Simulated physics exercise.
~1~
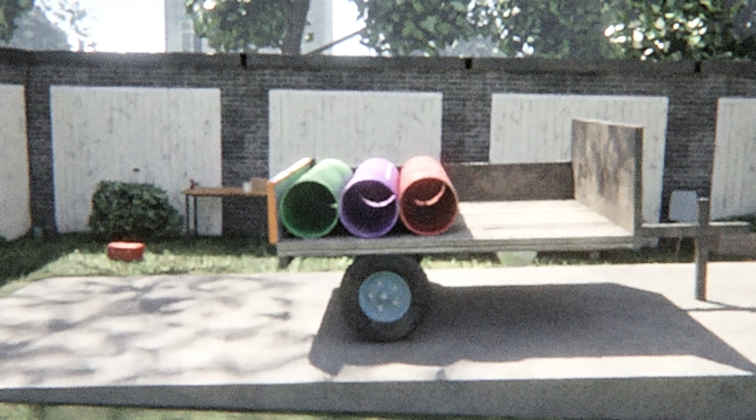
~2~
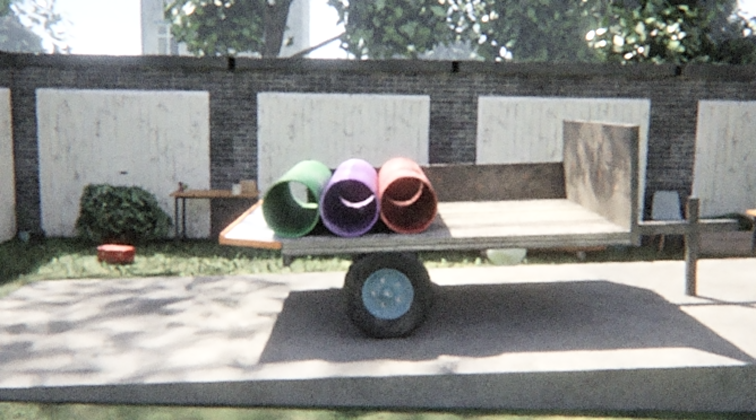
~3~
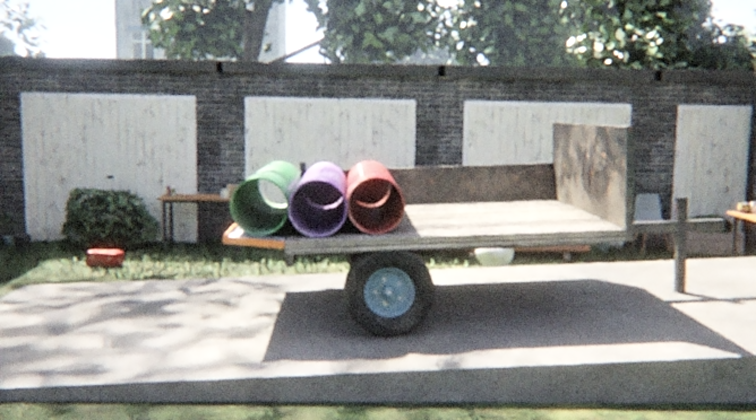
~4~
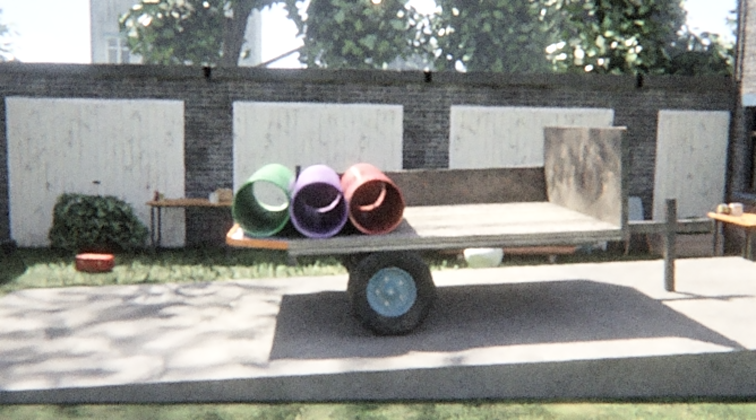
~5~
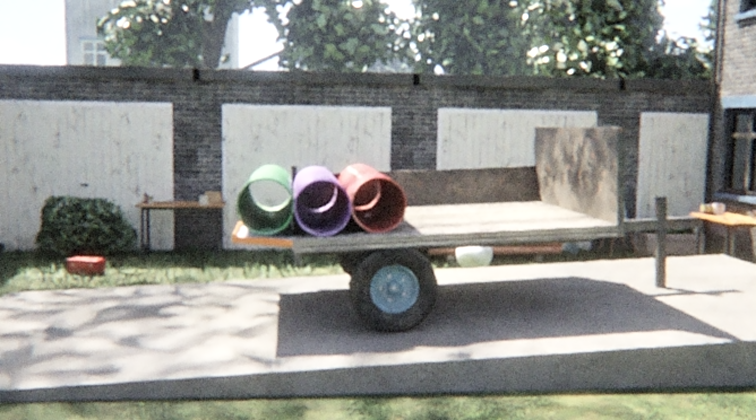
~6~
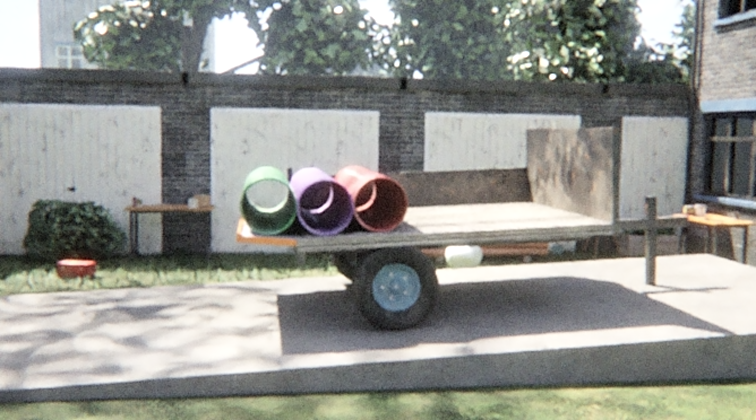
Walled yard with parked trailer, tailgate dropping open as green, purple and red pipes roll left and settle, none falling off.
